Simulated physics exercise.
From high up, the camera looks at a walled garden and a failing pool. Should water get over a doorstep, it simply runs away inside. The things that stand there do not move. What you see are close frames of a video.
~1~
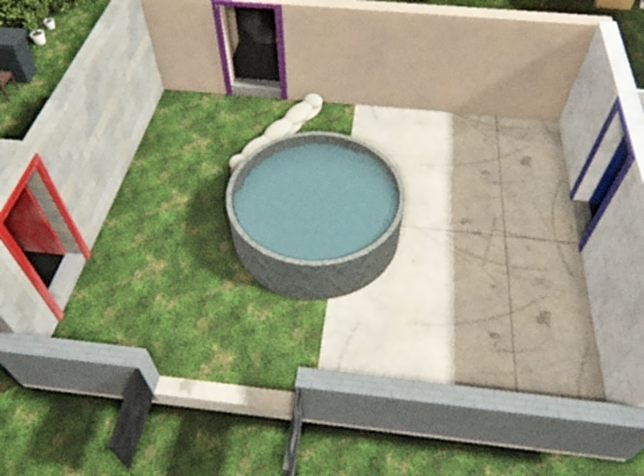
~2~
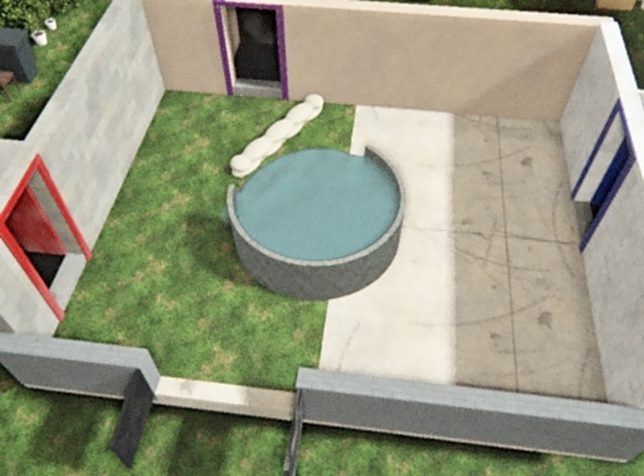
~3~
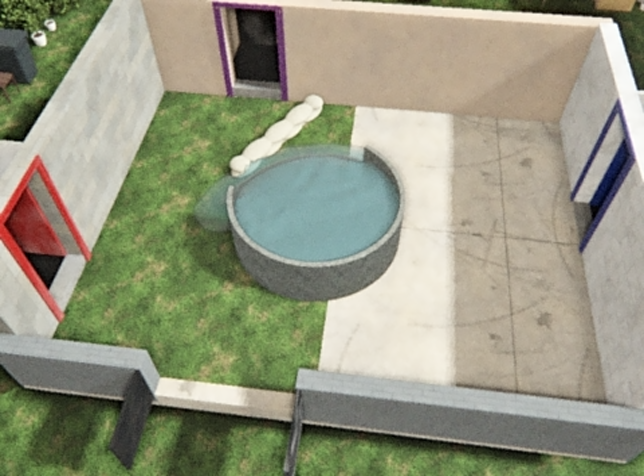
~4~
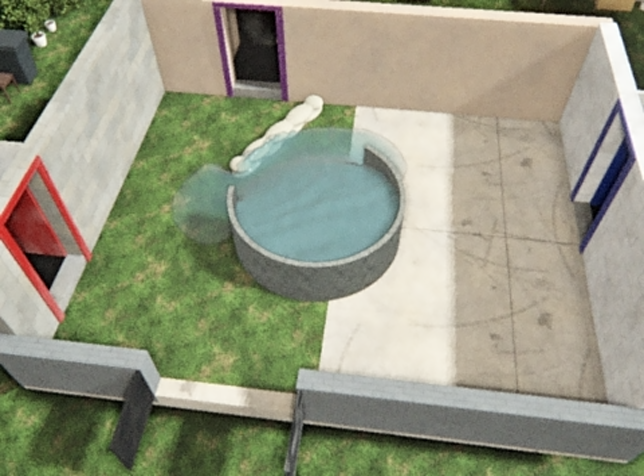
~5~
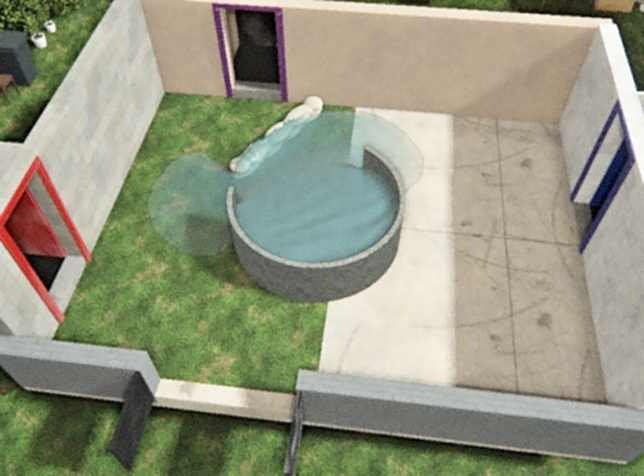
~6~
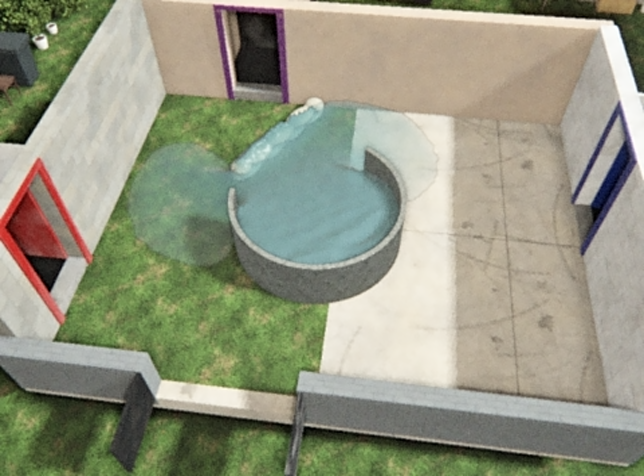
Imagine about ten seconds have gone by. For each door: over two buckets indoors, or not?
In the end blue door: Surpasses it, red door: Never surpasses it, purple door: Never surpasses it.
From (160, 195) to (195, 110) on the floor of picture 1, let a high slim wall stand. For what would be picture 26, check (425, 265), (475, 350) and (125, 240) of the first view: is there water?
Reading them off in sequence: Spared, spared, swamped.
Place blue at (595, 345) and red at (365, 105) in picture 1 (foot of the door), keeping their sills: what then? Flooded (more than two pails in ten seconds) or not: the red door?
I'd say the red door beats the mark.
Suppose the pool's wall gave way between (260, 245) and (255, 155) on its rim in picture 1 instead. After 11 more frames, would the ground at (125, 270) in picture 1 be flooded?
It would be drenched.
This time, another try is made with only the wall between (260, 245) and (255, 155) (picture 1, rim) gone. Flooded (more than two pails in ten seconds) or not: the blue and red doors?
In short: The blue one ends up below, the red one ends up above.
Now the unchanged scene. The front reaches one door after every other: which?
It's the blue door.
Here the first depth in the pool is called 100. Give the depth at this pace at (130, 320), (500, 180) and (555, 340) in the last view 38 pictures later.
Going in order, that's 14, 16 and 8 %.
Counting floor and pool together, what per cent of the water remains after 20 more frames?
Some 100 per cent has not gone.
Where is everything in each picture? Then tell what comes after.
In the first frame, the round pool at (316, 196) is whole and still.
In the second frame, the front is at (228, 221), out from the gap on the round pool's far side.
In the third frame, the front is at (199, 213), out from the gap on the round pool's far side.
In the fourth frame, water pours out on the round pool's far side and has run to (180, 224).
In the fifth frame, water pours out on the round pool's far side and has run to (153, 204).
In the sixth frame, water pours out on the round pool's far side and has run to (396, 112).
A moment on, water covers 35 % of the floor; the blue door not reached, the red door not reached, the purple door wet at the sill, nothing in.
Next, water covers 45 % of the floor; the blue door not reached, the red door wet at the sill, nothing in, the purple door wet at the sill, nothing in.
Then, water covers 65 % of the floor; the blue door over two buckets in, the red door wet at the sill, nothing in, the purple door wet at the sill, nothing in.
Later, water covers 90 % of the floor; the blue door far over two buckets in, the red door wet at the sill, nothing in, the purple door wet at the sill, nothing in.
In the end, water covers 95 % of the floor; the blue door far over two buckets in, the red door wet at the sill, nothing in, the purple door wet at the sill, nothing in.
